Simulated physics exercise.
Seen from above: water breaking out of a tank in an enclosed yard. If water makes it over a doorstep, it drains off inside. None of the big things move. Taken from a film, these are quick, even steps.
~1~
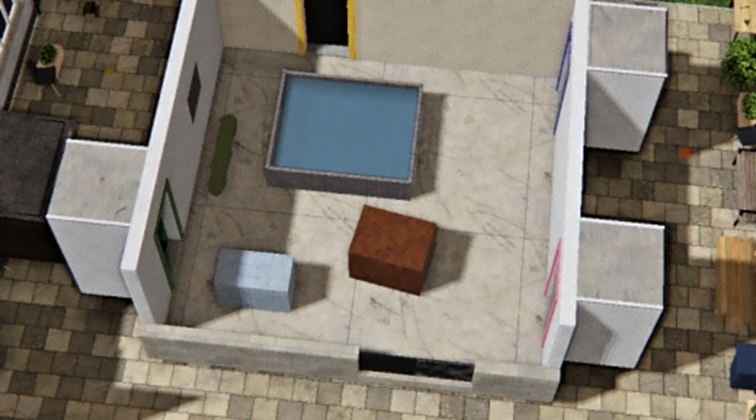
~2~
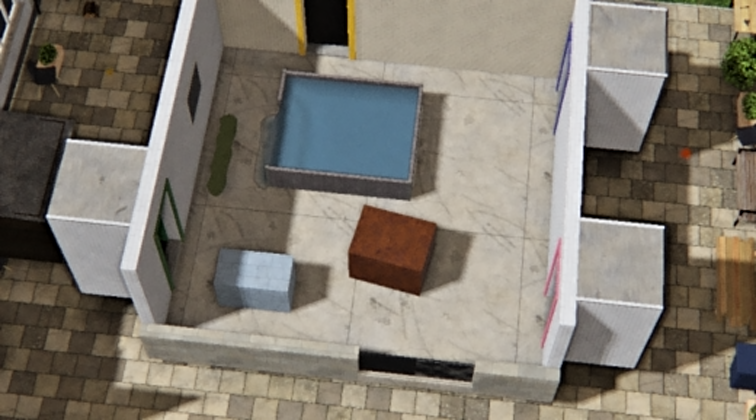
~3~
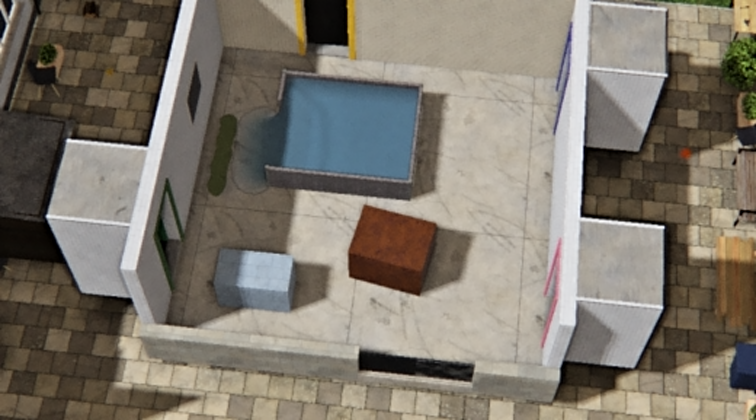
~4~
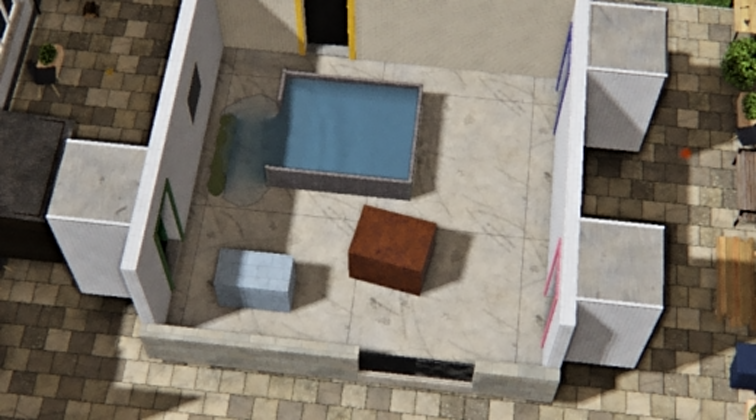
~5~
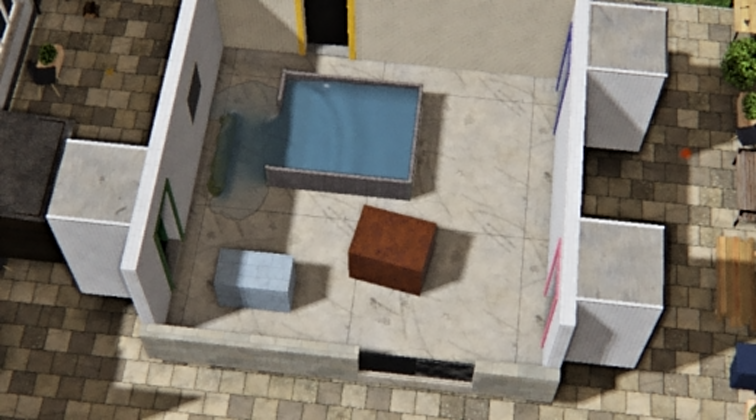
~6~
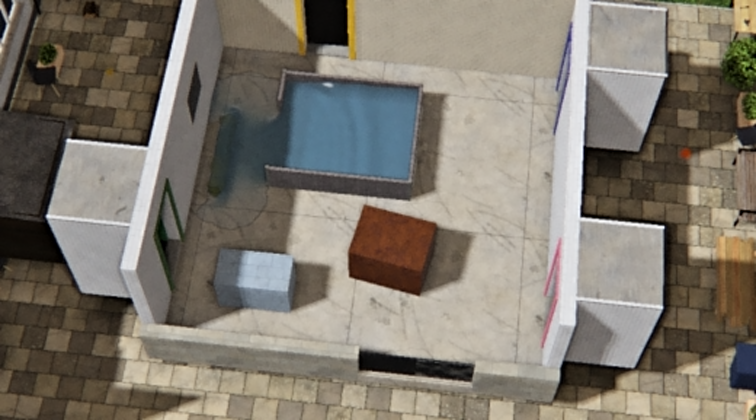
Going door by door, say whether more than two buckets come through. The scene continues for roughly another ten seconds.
My prediction: Green door: Little enough water; yellow door: Too much water; blue door: Too much water; pink door: Too much water.
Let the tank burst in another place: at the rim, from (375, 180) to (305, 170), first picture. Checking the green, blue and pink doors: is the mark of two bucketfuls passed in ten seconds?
Going door by door: The green door gets too much, the blue door stays safe, and the pink door gets too much.
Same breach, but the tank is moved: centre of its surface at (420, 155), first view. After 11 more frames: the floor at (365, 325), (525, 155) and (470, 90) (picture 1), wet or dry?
As listed: Untouched, untouched, untouched.
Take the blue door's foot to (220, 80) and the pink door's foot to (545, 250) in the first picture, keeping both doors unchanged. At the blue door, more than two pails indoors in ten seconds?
What follows is that the blue door gets beyond it.
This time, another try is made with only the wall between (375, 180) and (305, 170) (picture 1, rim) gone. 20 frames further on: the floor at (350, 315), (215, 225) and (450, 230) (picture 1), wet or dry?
Submerged, submerged, submerged.
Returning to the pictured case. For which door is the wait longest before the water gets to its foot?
That would be the pink door.
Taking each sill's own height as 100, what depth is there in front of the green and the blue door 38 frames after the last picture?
In order: Roughly 90 and 260 in a hundred.
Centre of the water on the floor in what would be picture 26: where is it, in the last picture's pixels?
That puts it at around (293, 167).
A moment on, water covers 20 % of the floor; the green door wet at the sill, nothing in, the yellow door not reached, the blue door not reached, the pink door not reached.
Next, water covers 25 % of the floor; the green door wet at the sill, nothing in, the yellow door wet at the sill, nothing in, the blue door not reached, the pink door not reached.
Then, water covers 50 % of the floor; the green door wet at the sill, nothing in, the yellow door under two buckets in, the blue door not reached, the pink door not reached.
Later, water covers 75 % of the floor; the green door under two buckets in, the yellow door over two buckets in, the blue door over two buckets in, the pink door under two buckets in.
In the end, water covers 95 % of the floor; the green door under two buckets in, the yellow door over two buckets in, the blue door far over two buckets in, the pink door over two buckets in.
